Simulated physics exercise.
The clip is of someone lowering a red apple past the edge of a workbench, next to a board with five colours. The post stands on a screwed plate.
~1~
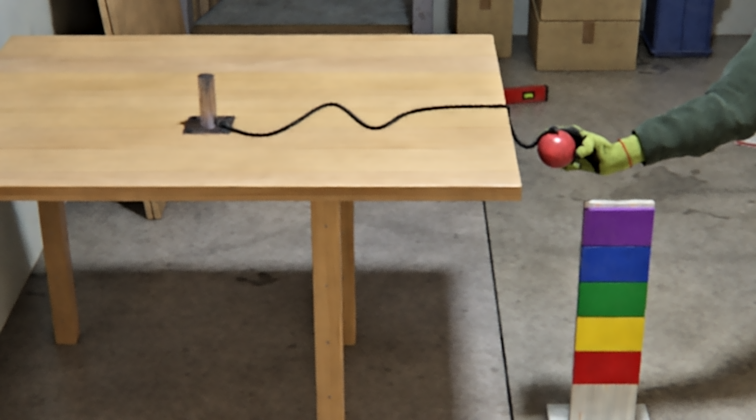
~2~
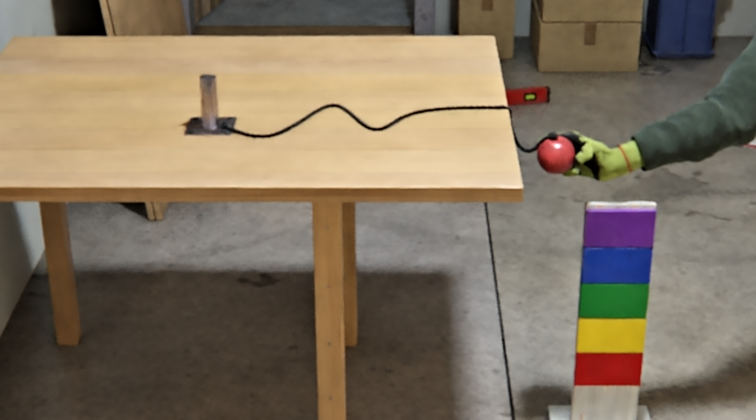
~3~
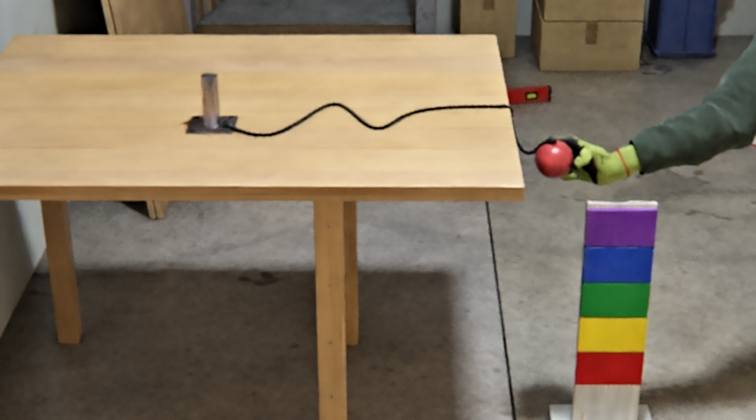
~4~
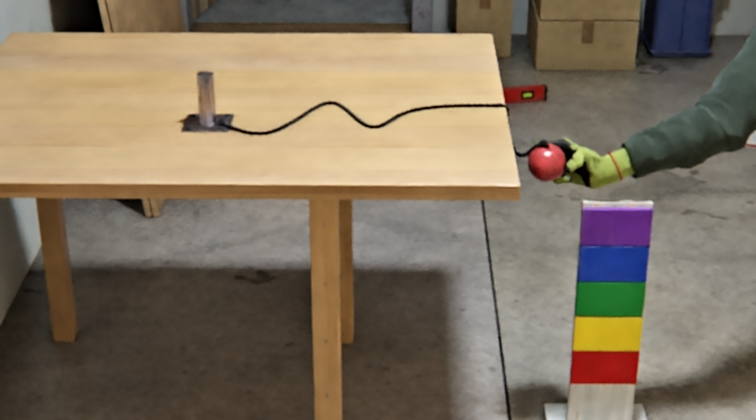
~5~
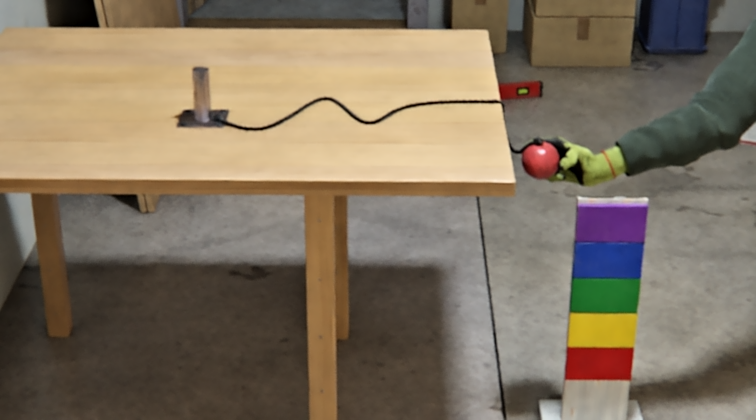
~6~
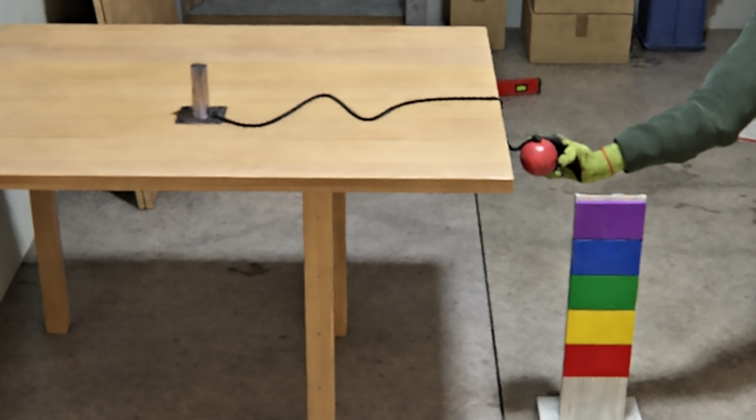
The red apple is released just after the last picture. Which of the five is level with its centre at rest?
Its centre hangs level with the green band.
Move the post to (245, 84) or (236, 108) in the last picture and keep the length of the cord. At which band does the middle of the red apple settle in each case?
Taking them in turn: Yellow; yellow.
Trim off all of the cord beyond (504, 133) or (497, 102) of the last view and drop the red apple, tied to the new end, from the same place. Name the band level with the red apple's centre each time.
One after the other, blue; purple.
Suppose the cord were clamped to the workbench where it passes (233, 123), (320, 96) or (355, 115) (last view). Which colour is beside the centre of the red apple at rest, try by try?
One after the other, green; blue; purple.
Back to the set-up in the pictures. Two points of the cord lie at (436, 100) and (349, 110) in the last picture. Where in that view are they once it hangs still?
Near (500, 151) and (423, 108).
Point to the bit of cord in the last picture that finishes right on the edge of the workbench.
At (396, 107), roughly.
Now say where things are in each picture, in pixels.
Red apple (556, 149); purple (618, 228); blue (615, 265); green (613, 300); yellow (610, 335); red (607, 369), in the first picture.
Red apple (556, 155); cord through (256, 136) (313, 113) (361, 122) (415, 113) (503, 108), in the second picture.
Red apple (554, 159), in the third picture.
Red apple (547, 162); cord through (253, 133) (311, 111) (358, 120) (412, 111) (500, 106), in the fourth picture.
Red apple (540, 160), in the fifth picture.
Red apple (539, 157); cord through (246, 126) (304, 103) (351, 112) (406, 104) (494, 99), in the sixth picture.
Soon after, apple near (478, 295); level with green.
Then, apple near (499, 296); level with green.
At rest, apple near (493, 298); level with green. Its middle rests at the green band.
